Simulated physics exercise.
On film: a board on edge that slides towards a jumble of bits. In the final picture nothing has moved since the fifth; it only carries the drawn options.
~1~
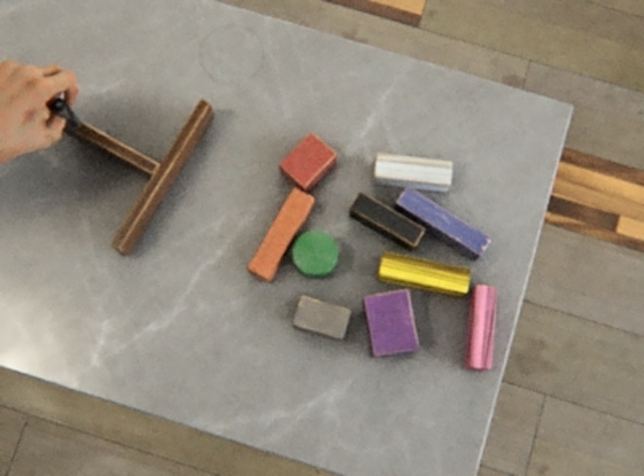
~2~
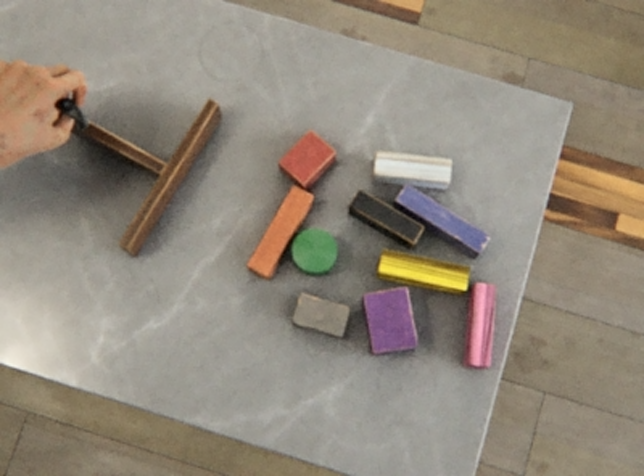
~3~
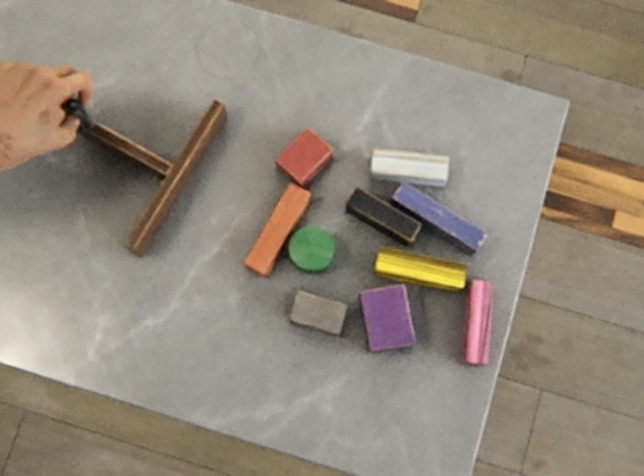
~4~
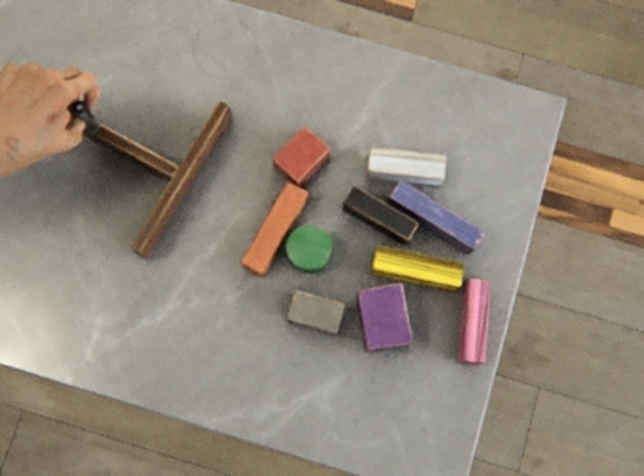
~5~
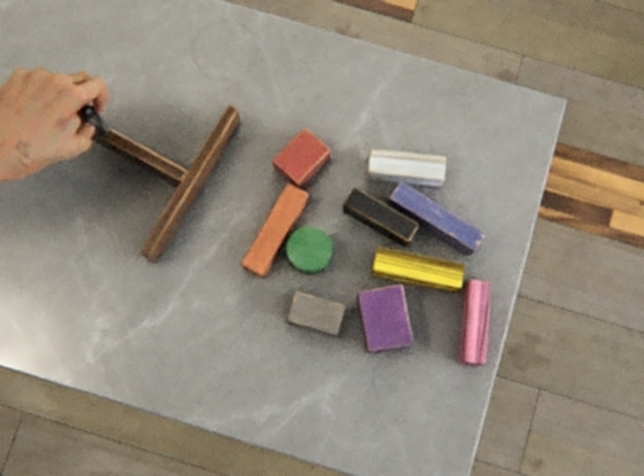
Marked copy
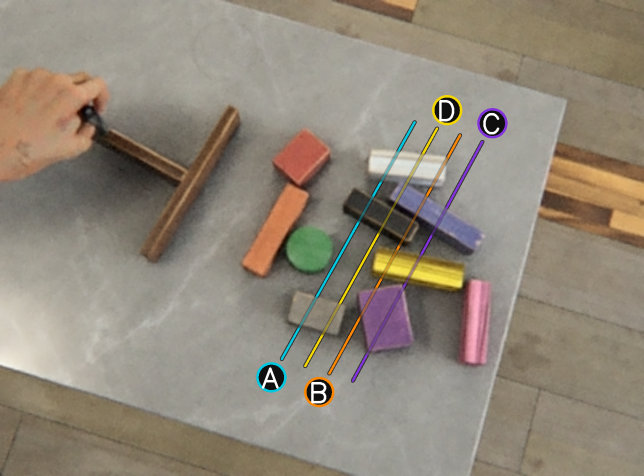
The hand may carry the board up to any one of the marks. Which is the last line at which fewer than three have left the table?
No farther than C.
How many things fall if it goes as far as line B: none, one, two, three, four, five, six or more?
By then, none.
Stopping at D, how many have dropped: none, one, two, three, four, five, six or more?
By then, none.
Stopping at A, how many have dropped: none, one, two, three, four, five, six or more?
By then, none.
On the copy, A at (350, 237); B at (397, 251); C at (420, 258); D at (373, 244).
On C. First, board (272, 203); red block (326, 165); orange bar (280, 233).
Then, board (355, 228); pink stick (486, 326); yellow stick (449, 286).
Finally, board (419, 247); yellow stick (511, 308); blue bar (525, 249); none fallen.
By contrast, A is within the limit but short; B is within the limit but short; D is within the limit but short.
